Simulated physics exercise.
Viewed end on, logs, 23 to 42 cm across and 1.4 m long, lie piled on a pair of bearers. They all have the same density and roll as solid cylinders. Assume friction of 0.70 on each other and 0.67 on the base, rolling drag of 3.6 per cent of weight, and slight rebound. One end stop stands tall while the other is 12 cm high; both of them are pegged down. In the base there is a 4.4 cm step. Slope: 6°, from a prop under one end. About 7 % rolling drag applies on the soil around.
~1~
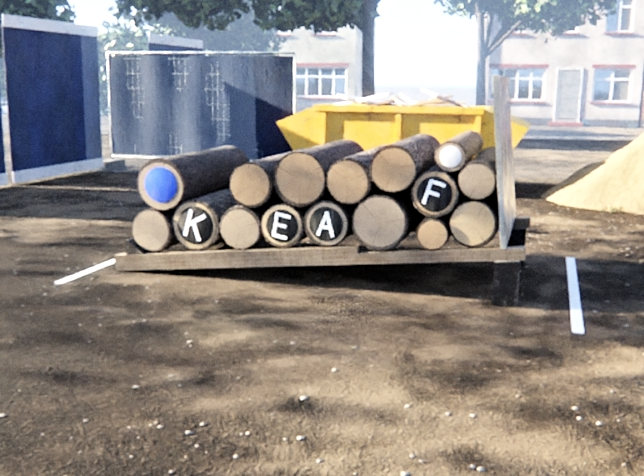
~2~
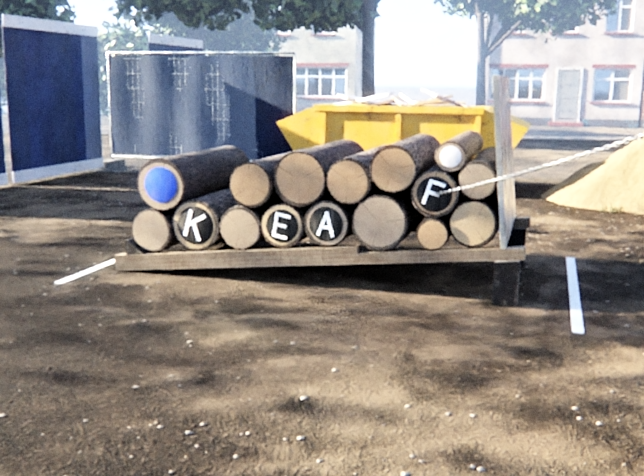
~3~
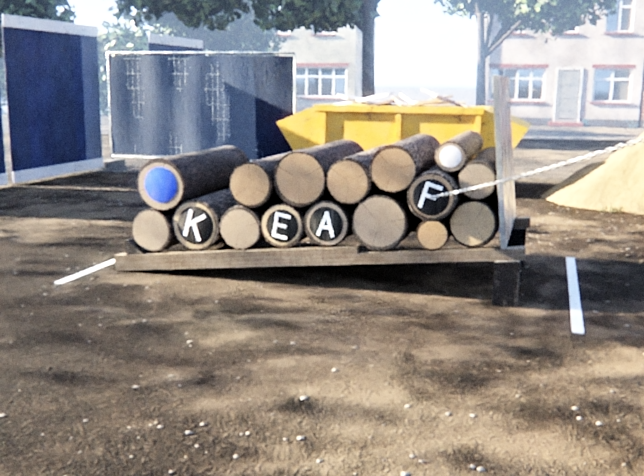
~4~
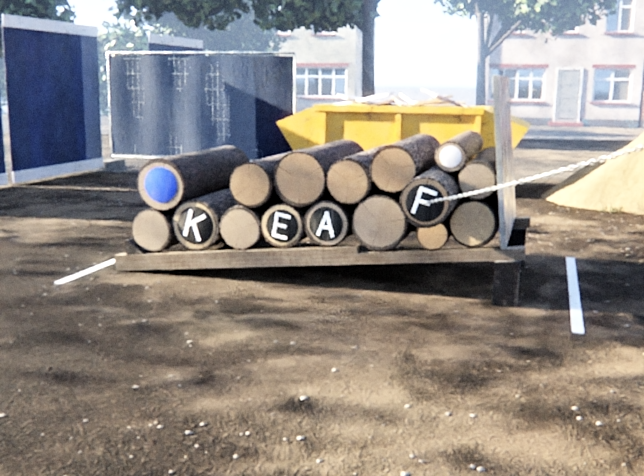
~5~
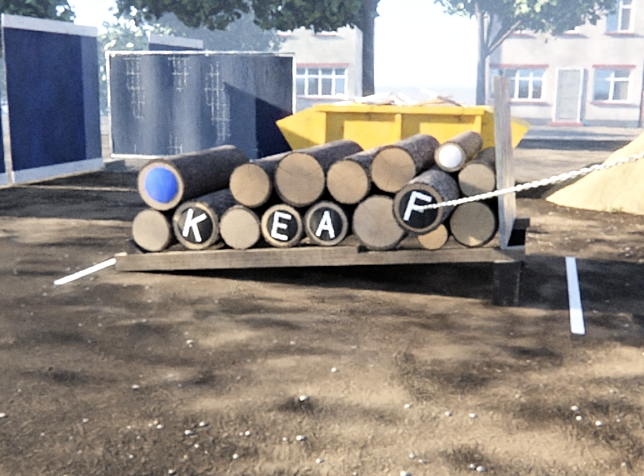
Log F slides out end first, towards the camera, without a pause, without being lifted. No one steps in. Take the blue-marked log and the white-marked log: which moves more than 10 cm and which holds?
The blue-marked log holds; the white-marked log moves.
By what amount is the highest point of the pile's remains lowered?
I'd put it at some 10 cm lower than at the start.
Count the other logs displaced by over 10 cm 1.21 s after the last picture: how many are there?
1 at that time.
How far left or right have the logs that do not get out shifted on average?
On average they drift left by around 0 cm.
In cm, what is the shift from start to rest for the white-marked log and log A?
White-marked log: 30, log A: 0.
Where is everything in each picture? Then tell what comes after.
In the first frame, 16 logs, 8 on the base, highest (451, 157); blue (161, 185), white (451, 157), A (326, 224), E (282, 226), K (195, 225), F (434, 194); left chock (12 cm) (126, 240); right wall (1.2 m) (499, 146); right end propped up; lines (95, 268) and (576, 310).
Log F is 0.5 cm out, at (434, 194); the rest still, in the second frame.
Log F is 16 cm out, at (431, 197); the rest still; bottom ones (151, 231) (195, 225) (240, 228) (282, 226) (326, 224) (379, 224) (432, 234) (473, 224), in the third frame.
Log F is 44 cm out, at (425, 203); the rest still, in the fourth frame.
Log F is 70 cm out, at (418, 209); the rest still; blue (161, 185), white (451, 157), in the fifth frame.
Then, 1.05 s past the final picture, 0 now displaced over 10 cm; blue in place; white 3.9 cm left and 7 cm down.
Then, 1.21 s past the final picture, 1 now displaced over 10 cm; blue in place; white 6 cm left and 15 cm down.
Then, 1.38 s past the final picture, 1 now displaced over 10 cm; blue in place; white 5 cm left and 20 cm down.
At rest 1.8 s after the last picture, 2 moved over 10 cm; not one across the white lines; blue in place; white 5 cm left and 29 cm down; top of the pile 1.0 m high, from 1.1 m.
